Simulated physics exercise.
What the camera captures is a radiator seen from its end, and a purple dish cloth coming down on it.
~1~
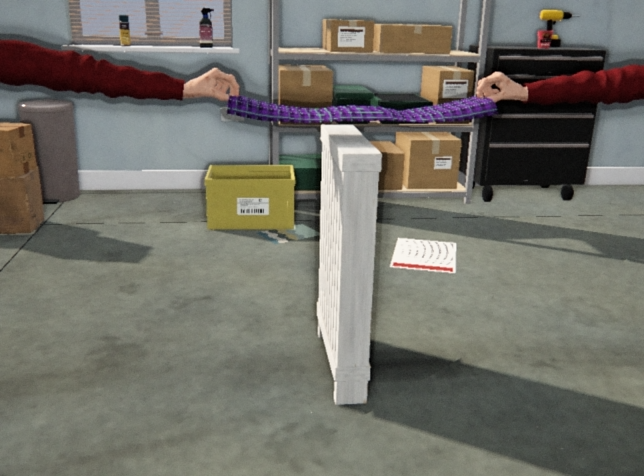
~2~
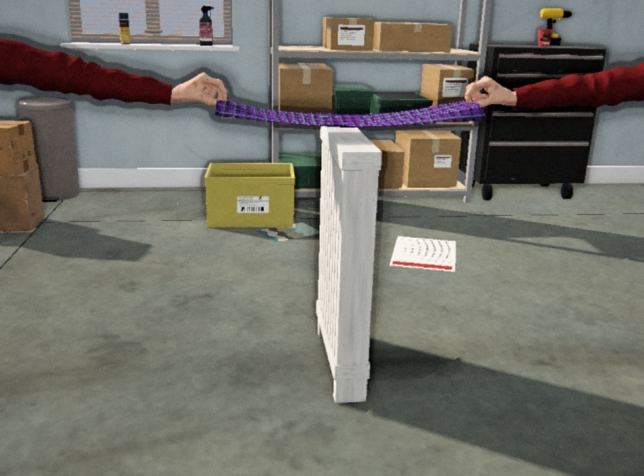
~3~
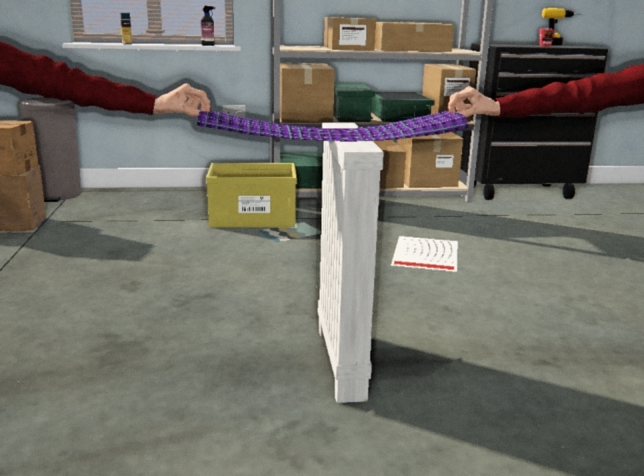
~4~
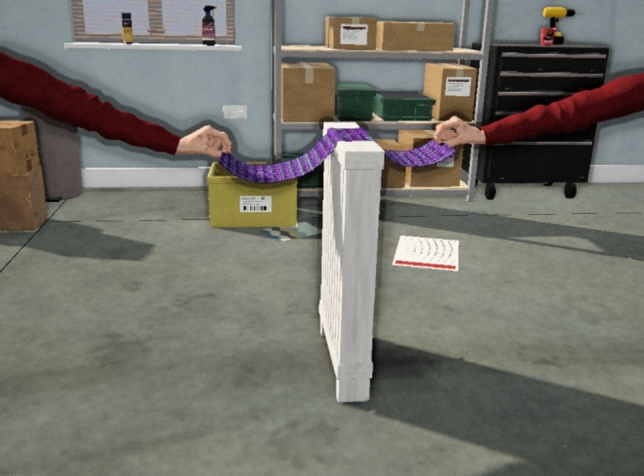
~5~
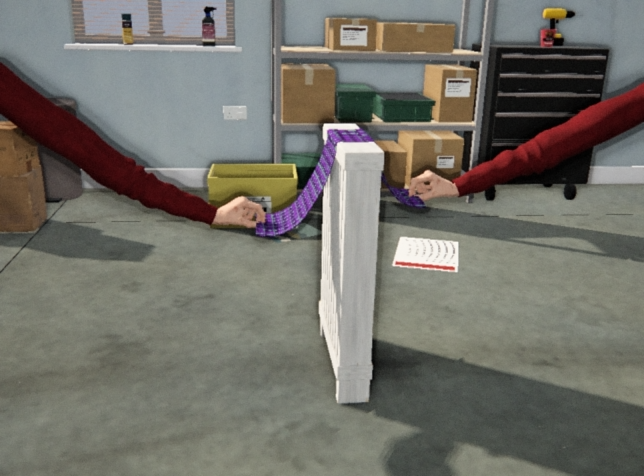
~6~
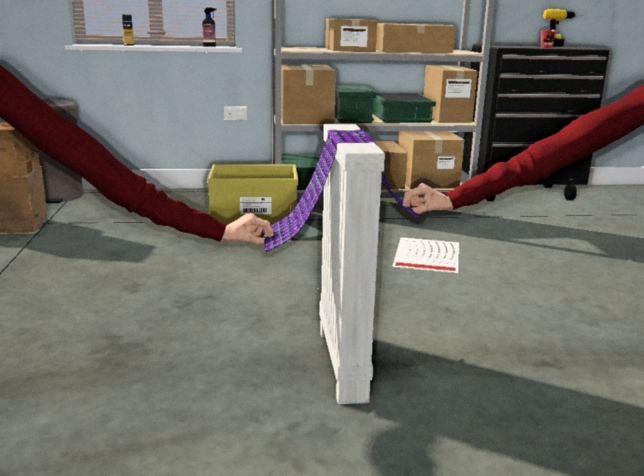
Two hands in red sleeves held a purple cloth stretched out above a narrow white radiator, lowered it onto the top, then brought both ends down and inward so it draped over either side.
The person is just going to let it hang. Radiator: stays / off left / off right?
I think it is going to stay up there.
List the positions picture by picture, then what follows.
Left end (231, 114); right end (493, 115); top of the radiator (362, 157), in the first frame.
Left end (219, 116); right end (481, 120), in the second frame.
Left end (202, 126); right end (465, 128); top of the radiator (364, 156), in the third frame.
Left end (222, 165); right end (453, 155), in the fourth frame.
Left end (261, 236); right end (422, 208), in the fifth frame.
Left end (270, 250); right end (416, 218); both sides about alike, in the sixth frame.
Then, 0.16 s later than the last view, dish cloth hanging on both sides, left end near (275, 249), right end near (399, 218).
Then, 0.26 s later than the last view, dish cloth hanging on both sides, left end near (302, 259), right end near (375, 225).
Then, 0.34 s later than the last view, dish cloth hanging on both sides, left end near (323, 262), right end near (365, 226).
Finally, dish cloth hanging on both sides, left end near (329, 262), right end near (365, 226). The purple dish cloth keeps its place.
